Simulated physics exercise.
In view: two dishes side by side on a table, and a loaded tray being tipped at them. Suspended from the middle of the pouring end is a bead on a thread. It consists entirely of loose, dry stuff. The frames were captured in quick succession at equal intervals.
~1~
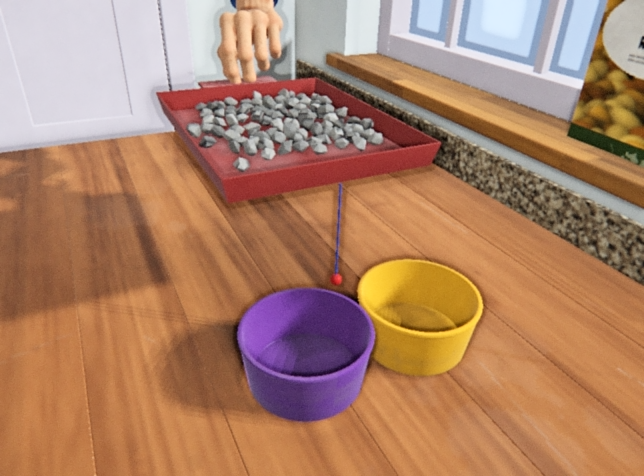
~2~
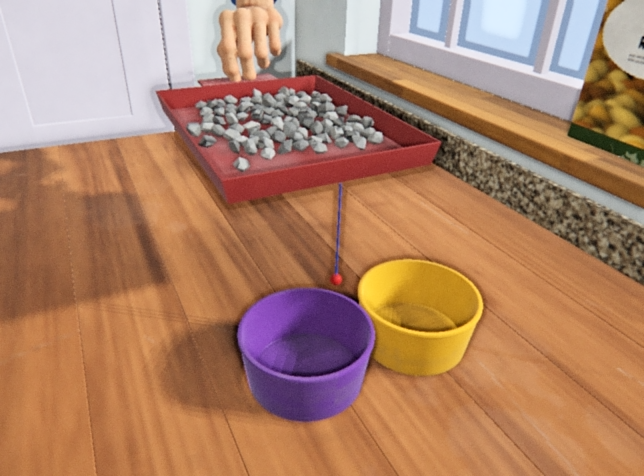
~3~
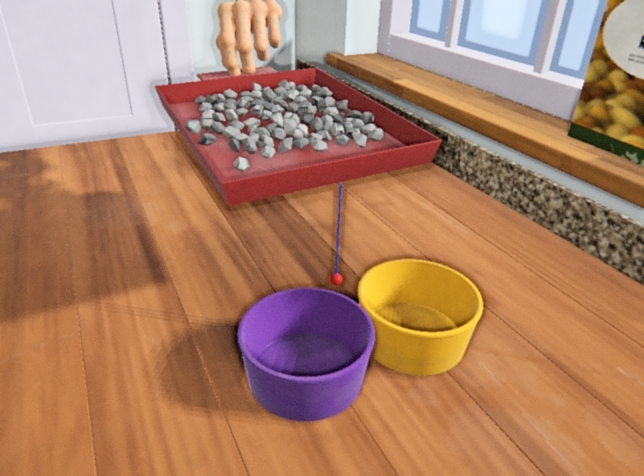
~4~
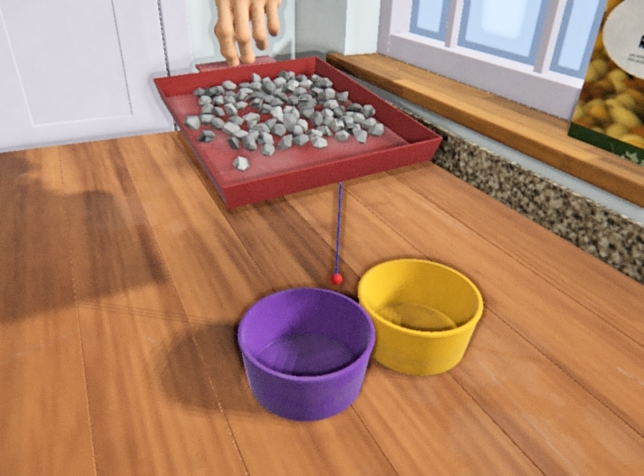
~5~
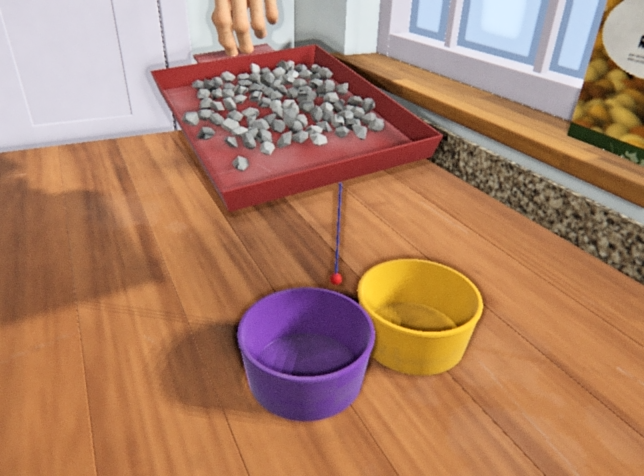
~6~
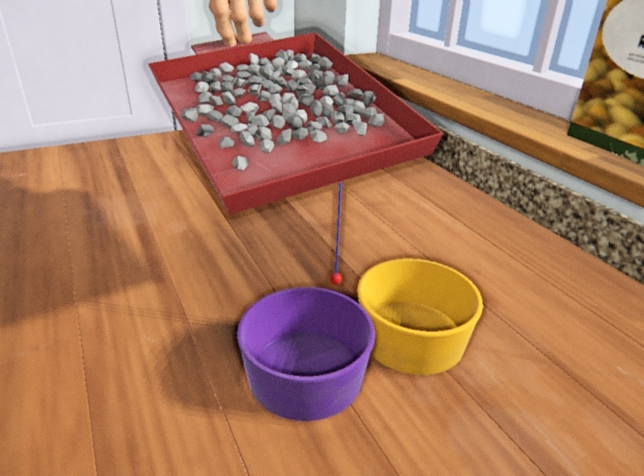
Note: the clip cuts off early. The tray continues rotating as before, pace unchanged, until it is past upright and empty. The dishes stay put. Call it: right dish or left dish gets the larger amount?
Left dish.
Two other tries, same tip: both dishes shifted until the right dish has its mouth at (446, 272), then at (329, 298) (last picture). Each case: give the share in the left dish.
Trial 1 near 10 percent, trial 2 near 70 percent.
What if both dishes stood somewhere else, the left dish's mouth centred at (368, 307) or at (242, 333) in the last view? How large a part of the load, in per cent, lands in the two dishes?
Trial 1 near 0 %, trial 2 near 100 %.
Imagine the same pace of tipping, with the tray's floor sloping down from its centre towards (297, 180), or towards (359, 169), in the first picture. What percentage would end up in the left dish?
Near 70 % and, after that, 10 %.
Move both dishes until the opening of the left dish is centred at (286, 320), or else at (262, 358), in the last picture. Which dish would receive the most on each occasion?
First try: The leftmost dish. Second try: The leftmost dish.
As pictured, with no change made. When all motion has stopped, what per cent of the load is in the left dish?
My estimate is about 50 in a hundred.
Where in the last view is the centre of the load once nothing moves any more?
Close to (265, 372).
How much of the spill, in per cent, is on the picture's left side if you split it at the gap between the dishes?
100 per cent, roughly.
Soon, tray tipped steeply; all on the tray.
A while on, tray tipped right over; about half on the tray; about a quarter in the left dish; a small part outside both; about a quarter in the air.
Towards the end, tray tipped past a quarter turn; about half in the left dish; about half outside both.
Finally, tray tipped past a quarter turn; about half in the left dish; none in the right dish; about half outside both.
